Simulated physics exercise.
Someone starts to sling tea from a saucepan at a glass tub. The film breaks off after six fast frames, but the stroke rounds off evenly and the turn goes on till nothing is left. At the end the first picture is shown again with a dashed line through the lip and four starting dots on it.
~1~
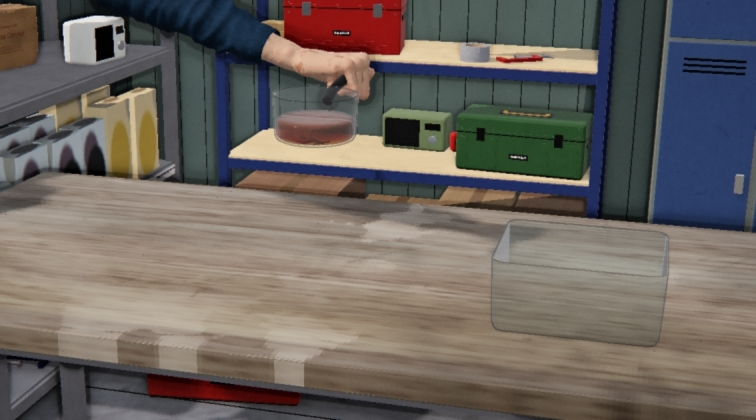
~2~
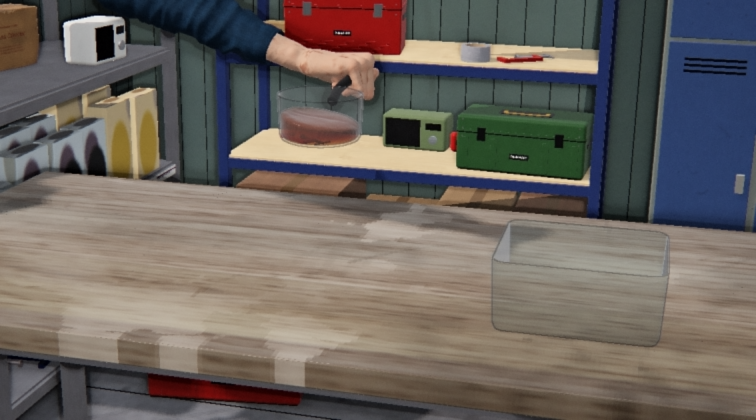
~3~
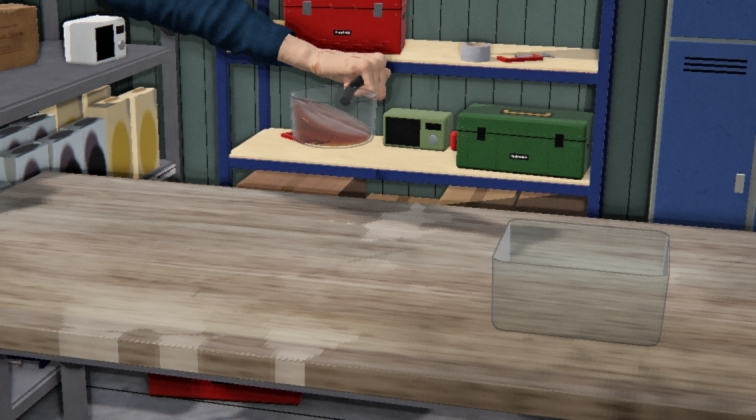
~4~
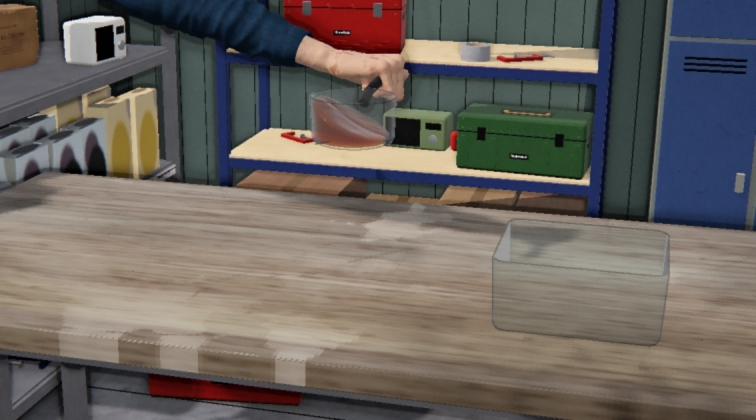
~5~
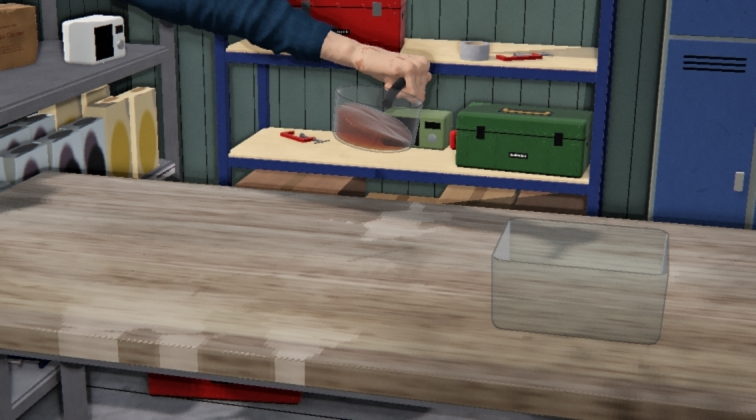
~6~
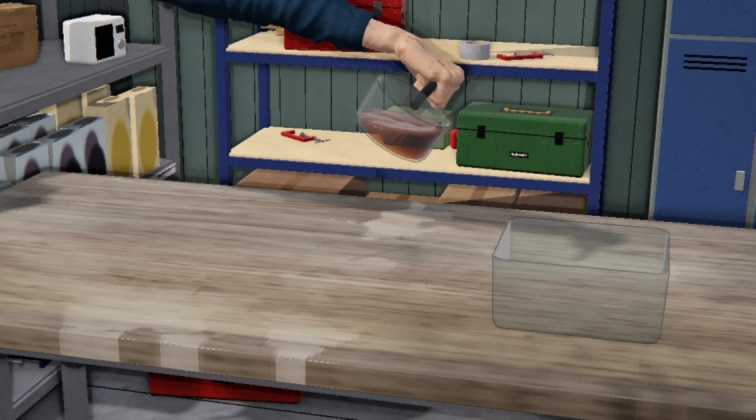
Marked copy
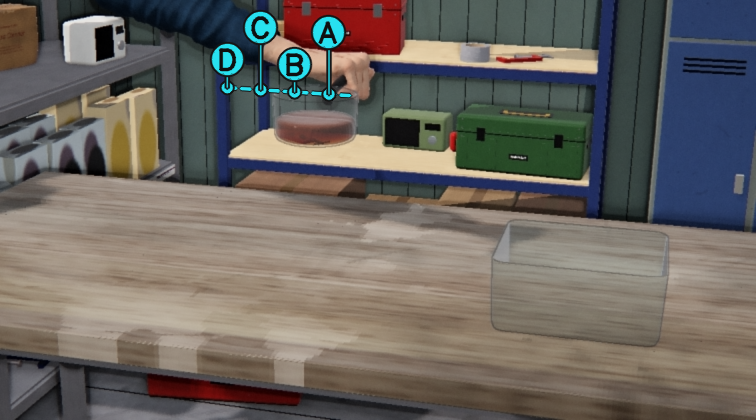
A hand moving a clear saucepan of sloshing reddish-brown tea rightward above a workbench, then tilting it near an empty glass tub.
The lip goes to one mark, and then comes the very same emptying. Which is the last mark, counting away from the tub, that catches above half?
Go for A.
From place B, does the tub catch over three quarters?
No, it does not.
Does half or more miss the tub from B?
Yes.
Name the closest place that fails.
That would be B.
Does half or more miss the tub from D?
Yes, it does.
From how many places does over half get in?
One.
On the marked copy, A at (328, 94); B at (294, 92); C at (260, 89); D at (227, 87).
If A is chosen, about 75 % lands in the tub, 14 % falls short and 11 % goes beside or beyond.
If B is chosen, about 24 % lands in the tub, 71 % falls short and 5 % goes beside or beyond.
If C is chosen, about 0 % lands in the tub, 99 % falls short.
If D is chosen, about 0 % lands in the tub, 100 % falls short.
